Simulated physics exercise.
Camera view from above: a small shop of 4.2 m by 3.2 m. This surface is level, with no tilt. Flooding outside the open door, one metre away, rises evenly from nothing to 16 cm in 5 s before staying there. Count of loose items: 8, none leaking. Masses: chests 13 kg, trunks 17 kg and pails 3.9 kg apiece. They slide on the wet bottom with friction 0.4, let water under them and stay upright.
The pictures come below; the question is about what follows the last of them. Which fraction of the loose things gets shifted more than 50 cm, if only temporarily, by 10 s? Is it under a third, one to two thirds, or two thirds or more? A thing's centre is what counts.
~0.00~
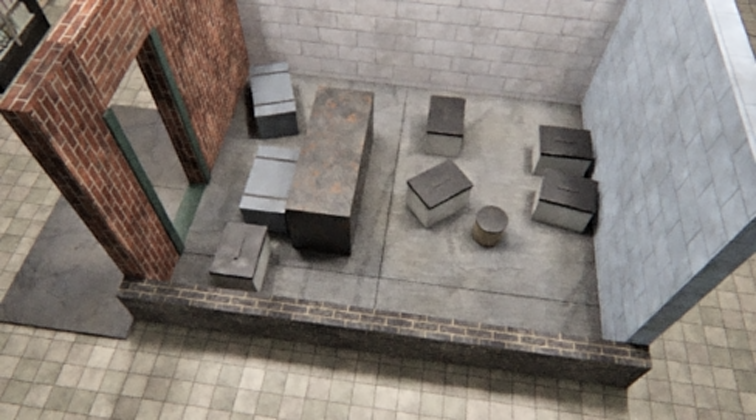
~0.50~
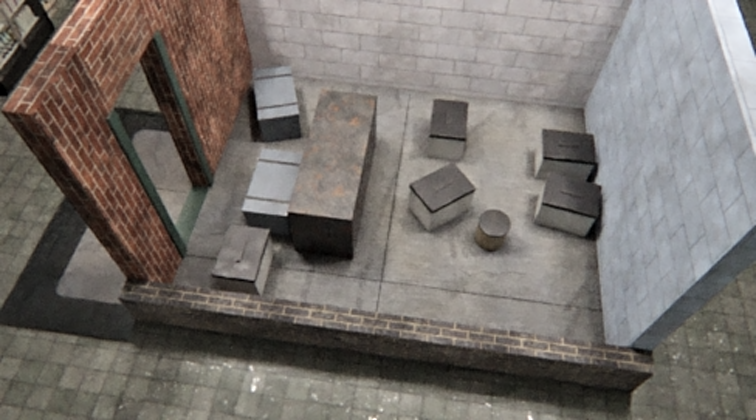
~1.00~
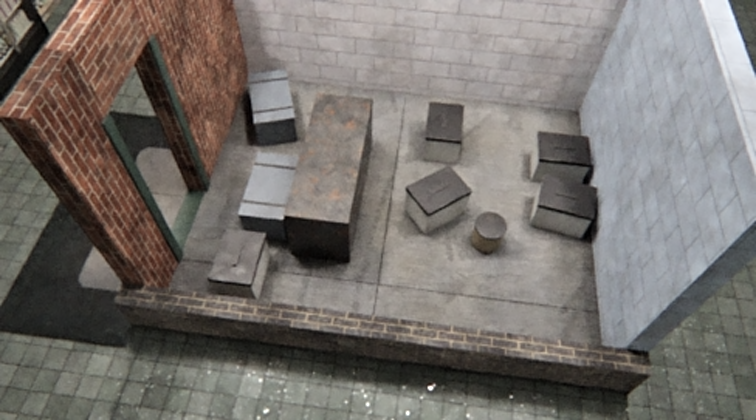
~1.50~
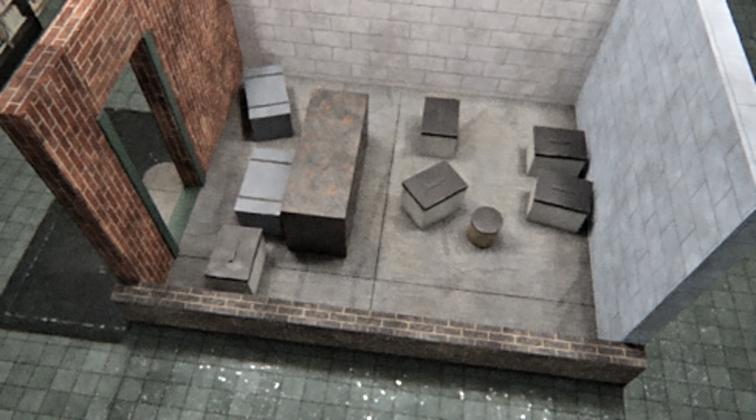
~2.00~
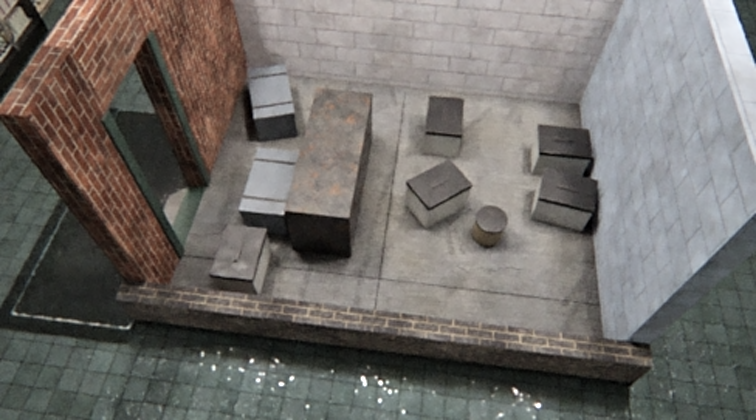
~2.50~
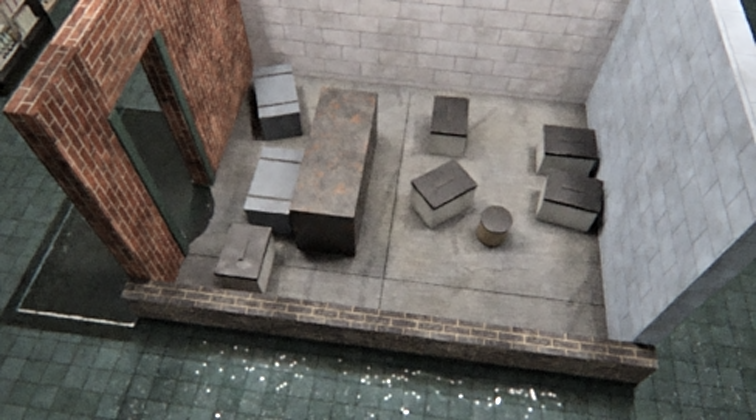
It stays in the lowest third.
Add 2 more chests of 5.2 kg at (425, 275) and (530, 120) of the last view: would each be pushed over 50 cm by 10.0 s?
In turn: Beyond the mark, within the mark.
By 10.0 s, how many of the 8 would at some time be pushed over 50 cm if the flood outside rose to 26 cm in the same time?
The count would be 5.
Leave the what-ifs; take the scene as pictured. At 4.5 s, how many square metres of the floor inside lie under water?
About 2.5 m2.
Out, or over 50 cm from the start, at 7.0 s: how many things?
1 in all.
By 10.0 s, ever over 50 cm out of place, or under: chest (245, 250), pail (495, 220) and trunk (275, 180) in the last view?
Beyond, within, beyond.
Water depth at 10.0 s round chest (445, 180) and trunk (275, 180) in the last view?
First about 3 cm, second about 7 cm.
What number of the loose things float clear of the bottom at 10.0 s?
2.
After 3.5 s 0 of 8 are over 50 cm from their spots; 0 afloat.
After 4.5 s 0 of 8 are over 50 cm from their spots; 0 afloat.
After 7.0 s 1 of 8 are over 50 cm from their spots; 1 afloat.
After 10.0 s 2 of 8 are over 50 cm from their spots, and 2 have been at some point; 2 afloat.
